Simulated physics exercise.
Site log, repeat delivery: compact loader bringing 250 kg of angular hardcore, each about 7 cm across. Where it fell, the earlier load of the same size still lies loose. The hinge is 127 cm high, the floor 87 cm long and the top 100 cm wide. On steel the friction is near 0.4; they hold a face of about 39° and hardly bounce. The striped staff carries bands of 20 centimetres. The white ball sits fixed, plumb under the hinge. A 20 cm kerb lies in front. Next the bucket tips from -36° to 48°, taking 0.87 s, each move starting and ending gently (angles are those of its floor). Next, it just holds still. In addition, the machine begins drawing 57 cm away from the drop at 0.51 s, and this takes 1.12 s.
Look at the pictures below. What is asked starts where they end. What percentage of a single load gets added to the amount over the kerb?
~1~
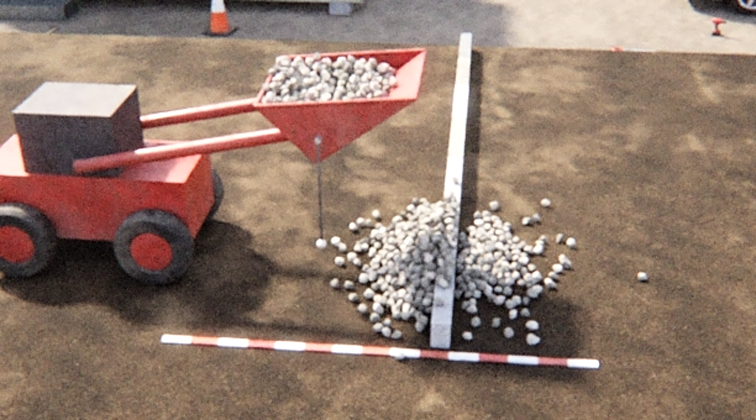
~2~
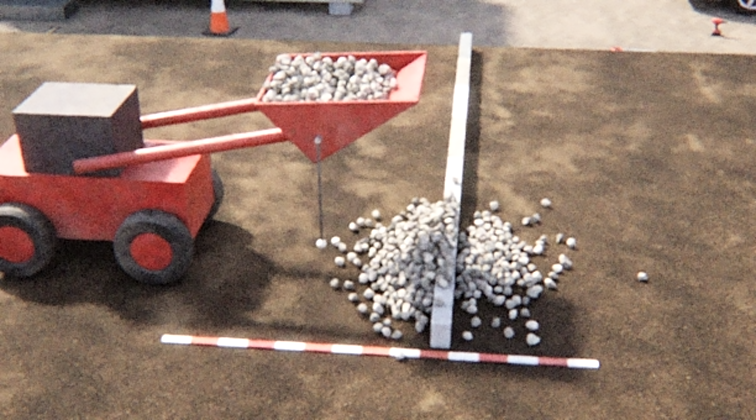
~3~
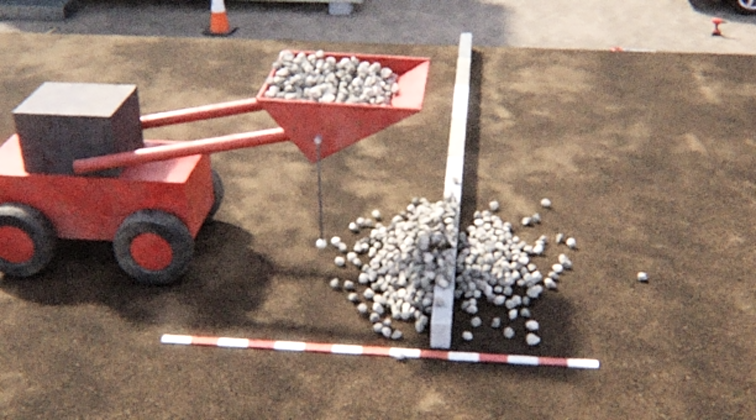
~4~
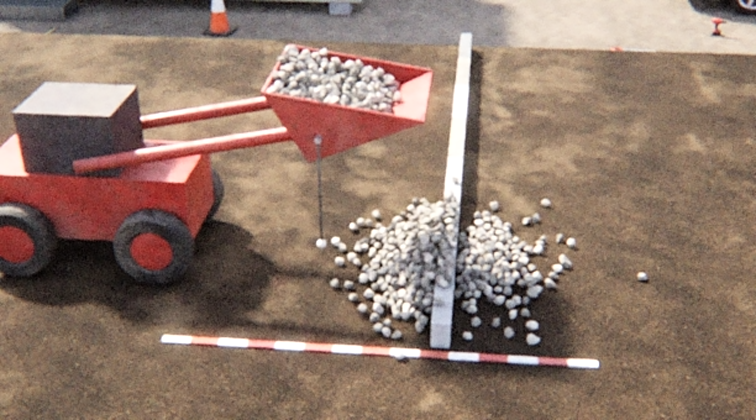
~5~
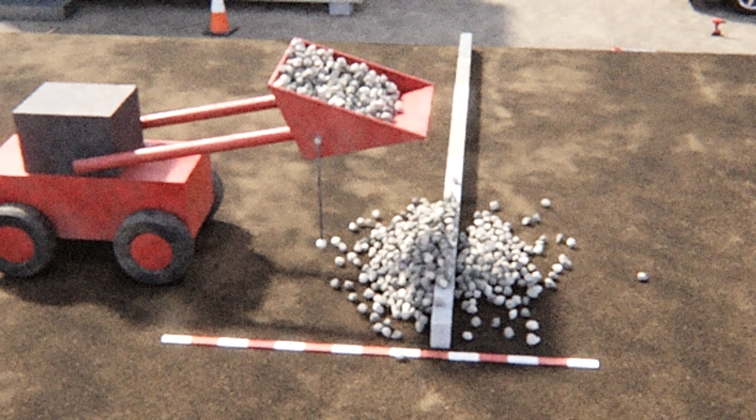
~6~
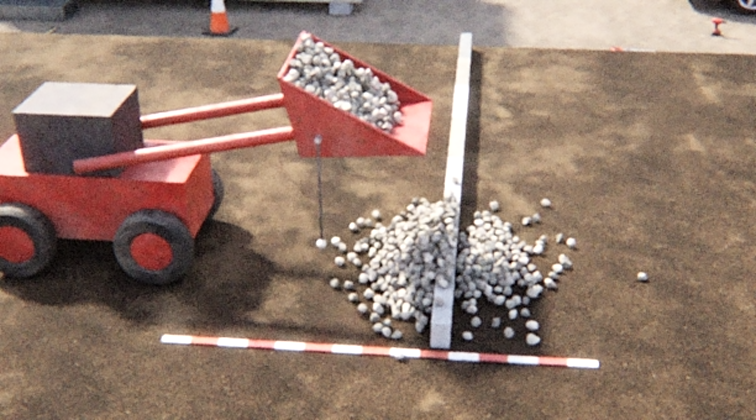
0 %.
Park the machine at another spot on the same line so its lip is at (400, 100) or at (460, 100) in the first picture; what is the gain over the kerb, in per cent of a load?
The first would add some 0 per cent and the second some 25 per cent.
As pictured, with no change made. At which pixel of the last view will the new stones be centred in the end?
The middle ends up near (379, 247).
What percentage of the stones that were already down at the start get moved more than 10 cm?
Roughly 0 % of them.
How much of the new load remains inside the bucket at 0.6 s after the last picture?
40 %.
Then, 0.3 s after the last picture the floor is at 35°; in per cent of one load, 100 in the bucket, 71 on this side of the kerb, 29 over the kerb; the foremost stones are at (569, 252).
Then, 0.6 s after the last picture the floor is at 48°; in per cent of one load, 39 in the bucket, 132 on this side of the kerb, 29 over the kerb; the foremost stones are at (569, 252).
Then, 1.7 s after the last picture the floor is at 48°; in per cent of one load, 0 in the bucket, 171 on this side of the kerb, 29 over the kerb; the foremost stones are at (569, 252).
Then, 4.2 s after the last picture the floor is at 48°; in per cent of one load, 0 in the bucket, 171 on this side of the kerb, 29 over the kerb; the foremost stones are at (569, 252). Net gain over the kerb, 0.
